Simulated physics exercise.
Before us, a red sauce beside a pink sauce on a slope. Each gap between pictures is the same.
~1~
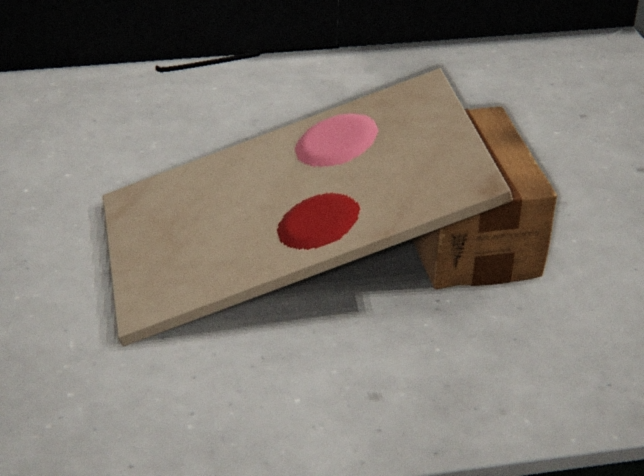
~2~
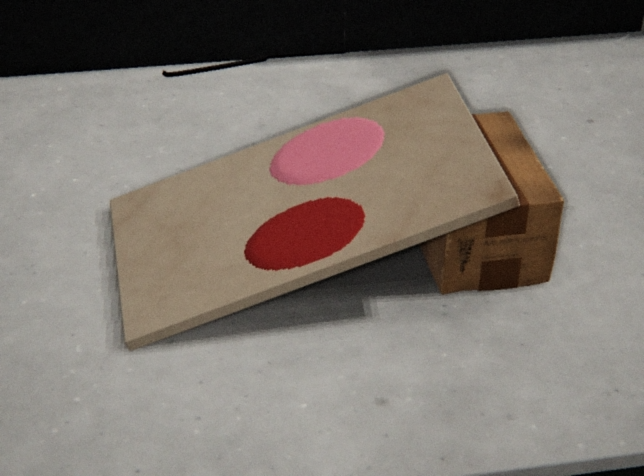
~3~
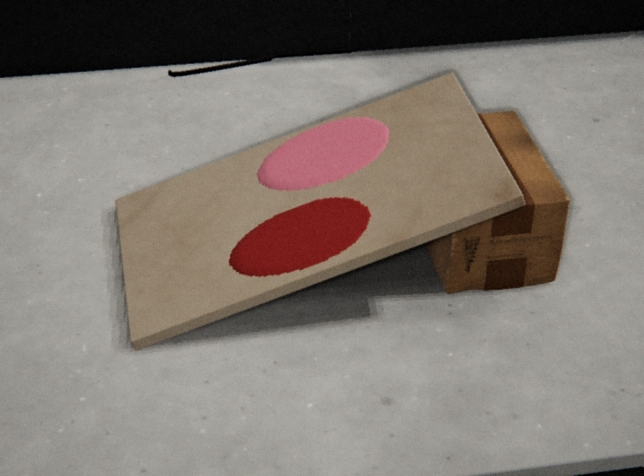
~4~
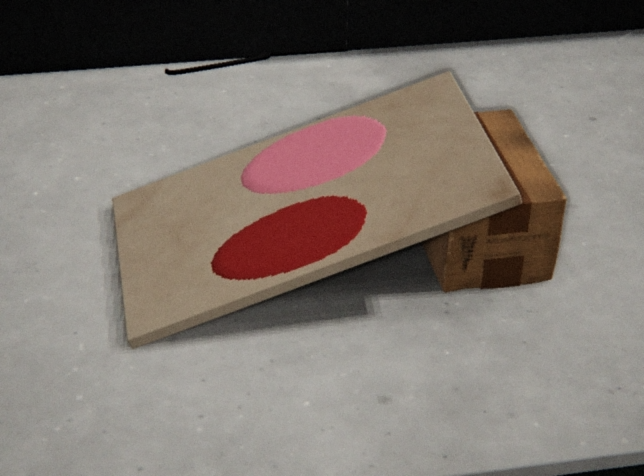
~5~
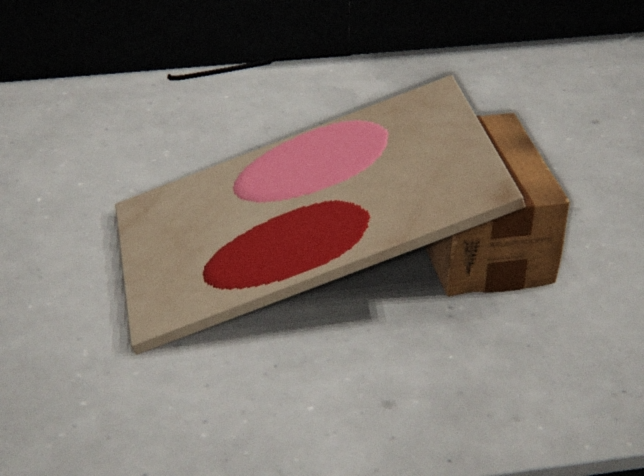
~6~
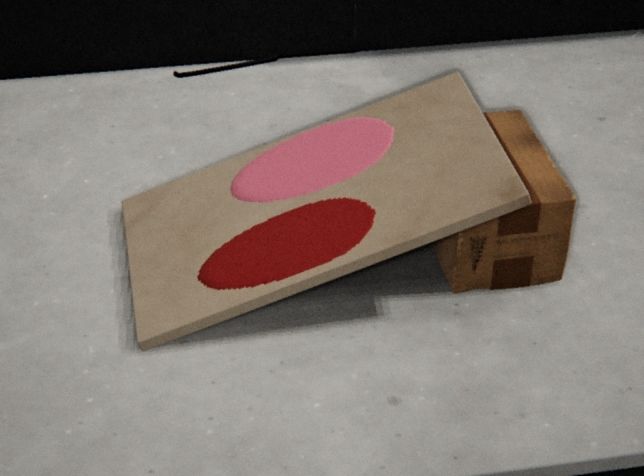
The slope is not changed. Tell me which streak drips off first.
The front streak drips off first.
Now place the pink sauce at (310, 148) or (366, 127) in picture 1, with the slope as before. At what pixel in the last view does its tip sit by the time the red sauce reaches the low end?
About (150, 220), then about (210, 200).
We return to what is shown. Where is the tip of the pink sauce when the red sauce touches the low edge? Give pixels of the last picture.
The leading point sits close to (180, 209) in the last view.
A moment on, the red sauce is close to the edge; the pink sauce is three quarters of the way down.
When it is over, the red sauce is at the low edge; the pink sauce is three quarters of the way down.
